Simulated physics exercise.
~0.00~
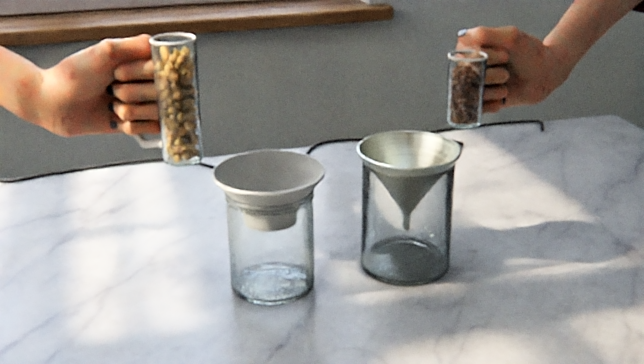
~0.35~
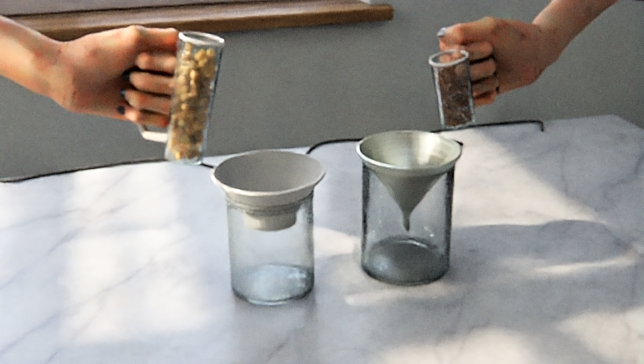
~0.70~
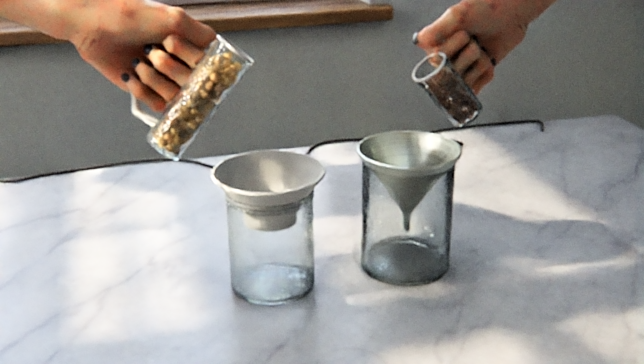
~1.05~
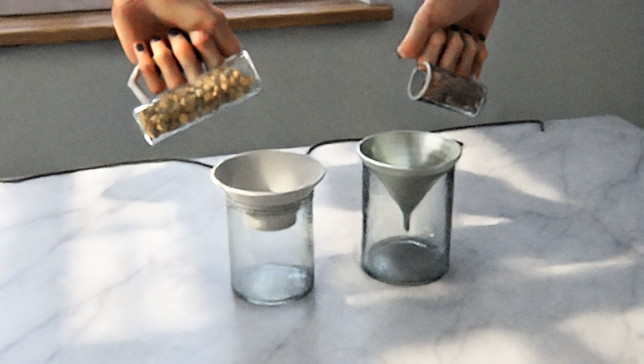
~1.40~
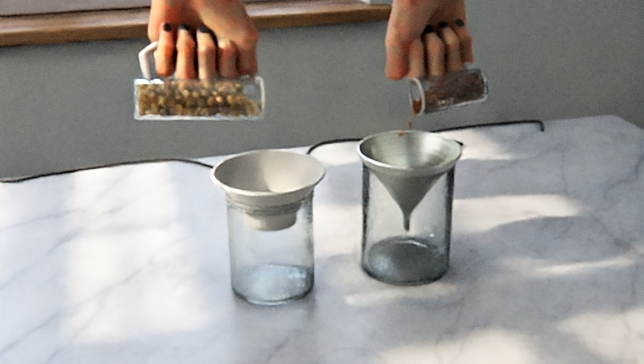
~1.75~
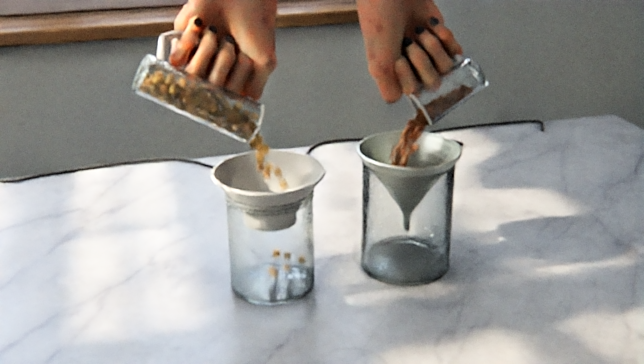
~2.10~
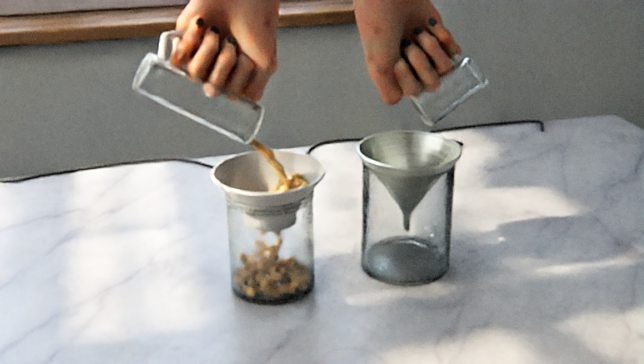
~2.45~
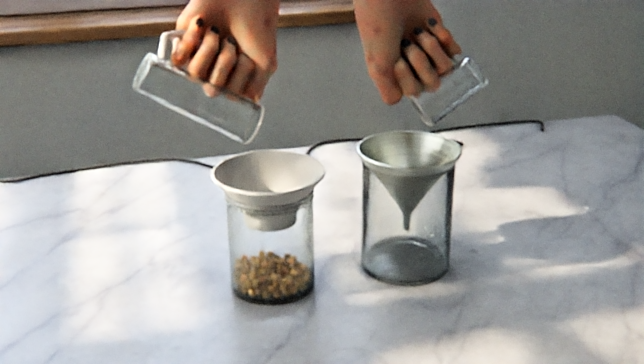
The video shows two hands tilting small glass cups of dry, loose pieces over two funnels set in glass jars on a marble surface. The left cup's golden pieces run through into the jar, while the right cup's brown contents stay in the funnel, leaving that jar empty.
